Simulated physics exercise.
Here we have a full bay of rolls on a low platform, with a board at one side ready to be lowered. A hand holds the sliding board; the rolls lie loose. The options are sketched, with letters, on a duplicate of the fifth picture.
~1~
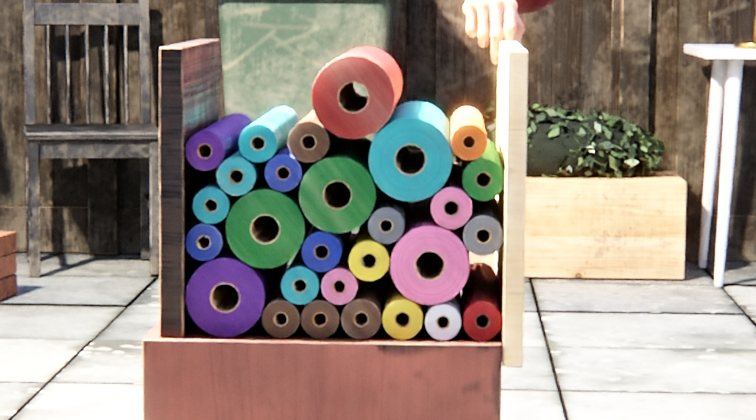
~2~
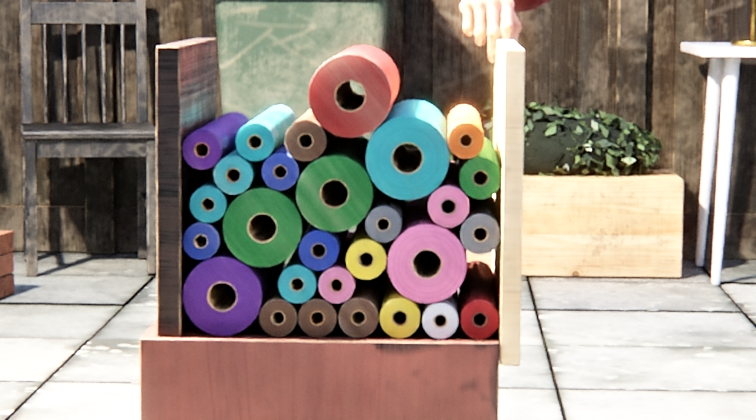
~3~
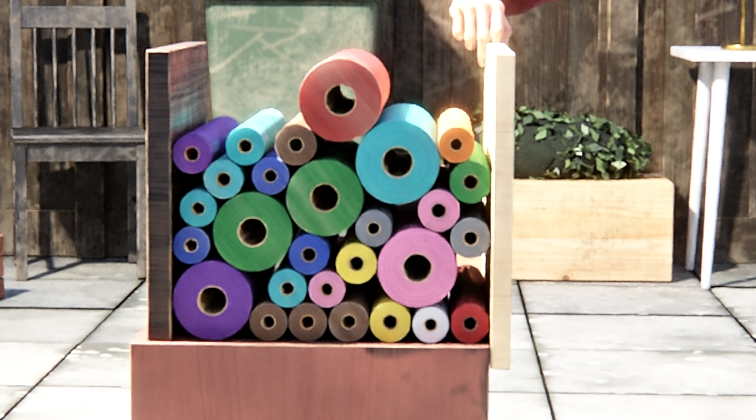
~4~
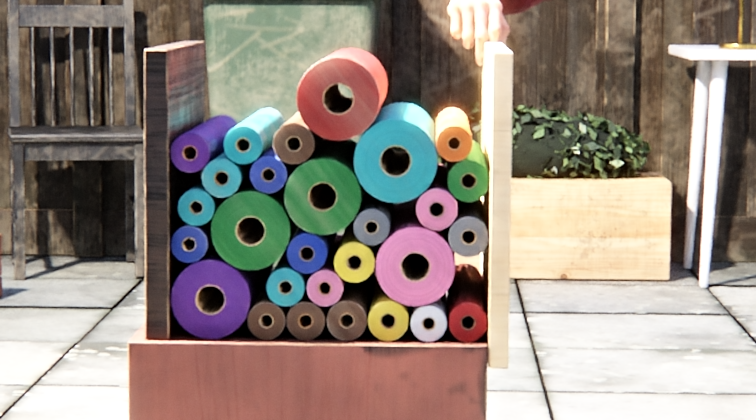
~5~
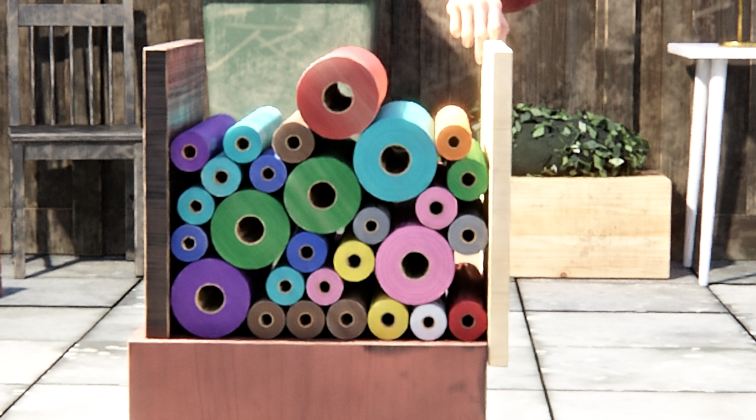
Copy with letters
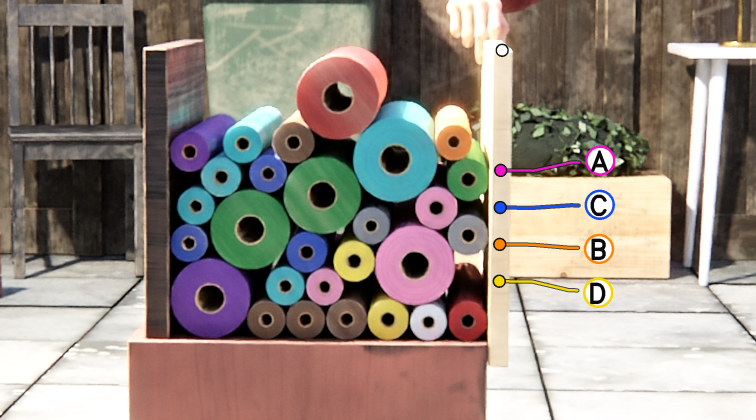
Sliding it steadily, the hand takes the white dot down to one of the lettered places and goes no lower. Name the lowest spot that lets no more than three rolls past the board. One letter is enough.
The answer is mark B.
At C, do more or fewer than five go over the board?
It loses fewer than five.
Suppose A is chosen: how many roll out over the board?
With A, none.
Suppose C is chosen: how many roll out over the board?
At C the number is none.
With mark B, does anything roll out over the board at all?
Yes, at B.
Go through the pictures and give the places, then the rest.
The first frame shows a turquoise roll (212, 206); a turquoise roll (258, 143); side board (509, 190).
The second frame shows side board (506, 189); a purple roll (223, 296).
The third frame shows a white roll (430, 324); a yellow roll (357, 264).
The fourth frame shows a grey roll (372, 227); a turquoise roll (197, 208).
The fifth frame shows a turquoise roll (243, 143); side board (494, 190); a purple roll (211, 298).
On the marked copy, A at (501, 170); B at (500, 245); C at (500, 208); D at (499, 281); the white dot at (502, 50).
Following B. Soon after the start, top of the board (491, 134).
Later, top of the board (490, 228).
In the end, top of the board (490, 244), one out over the board.
As for the rest, A none out over the board; C none out over the board; D more than three out over the board.
